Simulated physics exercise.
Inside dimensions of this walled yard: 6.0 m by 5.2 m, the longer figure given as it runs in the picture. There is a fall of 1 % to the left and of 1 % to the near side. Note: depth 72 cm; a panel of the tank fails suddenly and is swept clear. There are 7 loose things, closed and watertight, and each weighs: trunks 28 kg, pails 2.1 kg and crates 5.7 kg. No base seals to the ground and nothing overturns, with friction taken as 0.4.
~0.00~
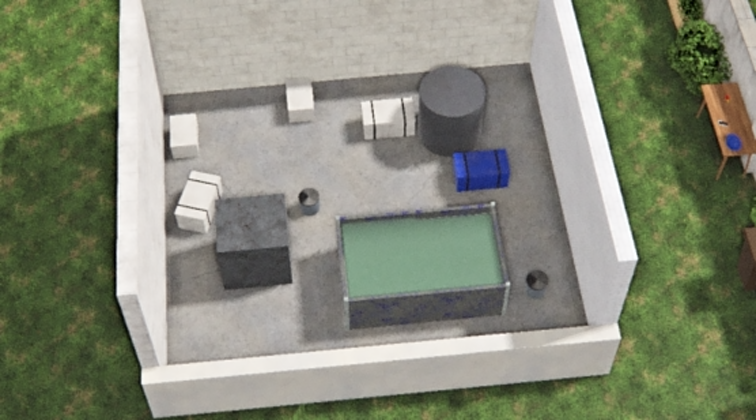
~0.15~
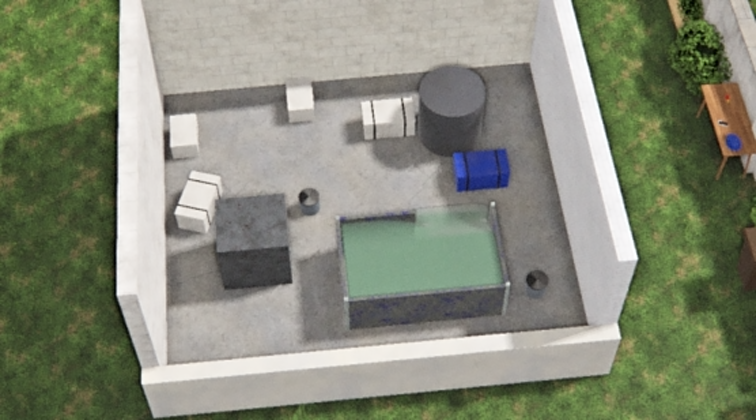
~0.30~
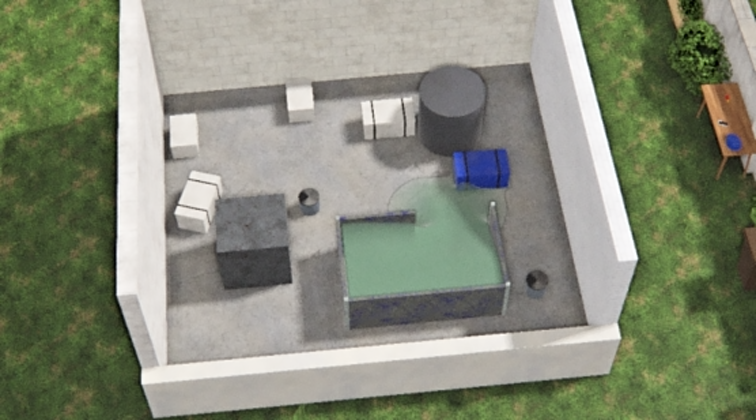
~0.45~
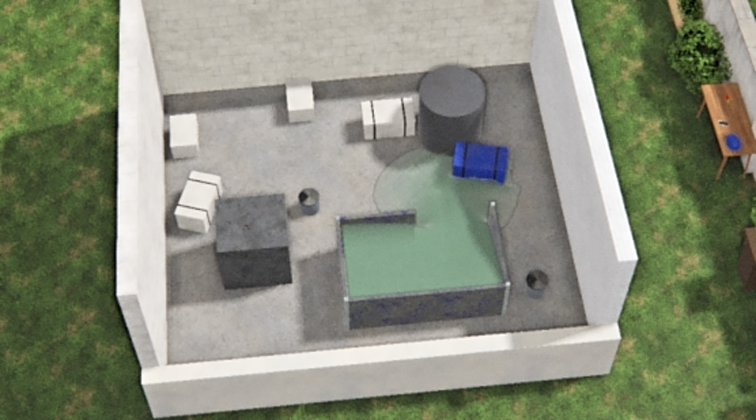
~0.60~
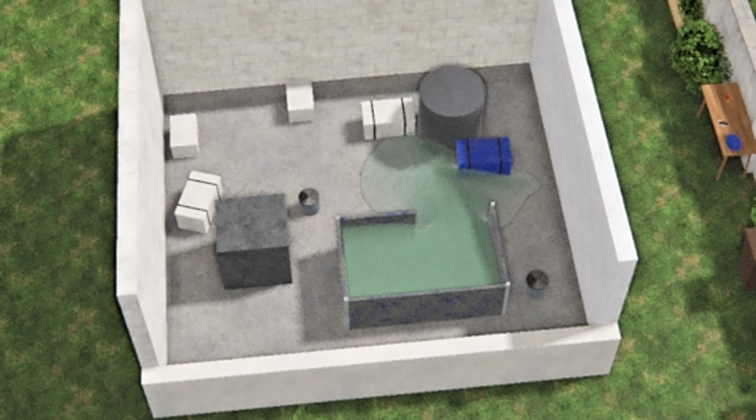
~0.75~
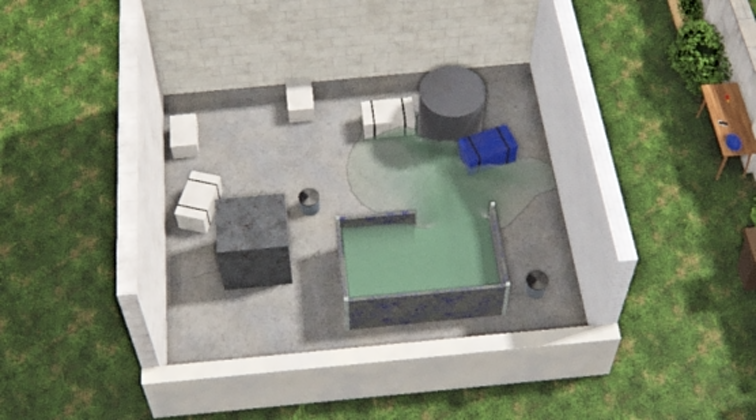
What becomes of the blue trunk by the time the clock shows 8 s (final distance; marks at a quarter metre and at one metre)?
My guess: The blue trunk ends up over a metre off.
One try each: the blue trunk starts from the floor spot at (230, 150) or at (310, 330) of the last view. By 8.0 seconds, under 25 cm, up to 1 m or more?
One after the other: It is taken far off, and then it stays more or less still.
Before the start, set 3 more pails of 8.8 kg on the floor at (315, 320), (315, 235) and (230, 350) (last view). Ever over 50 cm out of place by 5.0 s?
First inside the limit, then inside the limit, then inside the limit.
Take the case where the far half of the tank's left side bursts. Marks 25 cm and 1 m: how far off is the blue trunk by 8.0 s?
What happens next is that the blue trunk does not really budge.
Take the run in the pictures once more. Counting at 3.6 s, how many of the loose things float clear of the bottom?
At that instant the tally stands at 4.
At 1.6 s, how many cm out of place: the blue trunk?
It has shifted about 150 cm.
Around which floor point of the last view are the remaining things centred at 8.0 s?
Around (310, 218).
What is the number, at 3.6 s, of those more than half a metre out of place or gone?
Count: 5.
After 1.6 s the blue trunk is near (520, 82), 1.6 m from its start, aground; 0 afloat.
After 3.6 s the blue trunk is near (472, 69), 1.8 m from its start, afloat; 4 afloat.
After 5.6 s the blue trunk is near (472, 72), 1.8 m from its start, aground; 3 afloat.
After 8.0 s the blue trunk is near (472, 73), 1.8 m from its start, aground; 5 afloat.
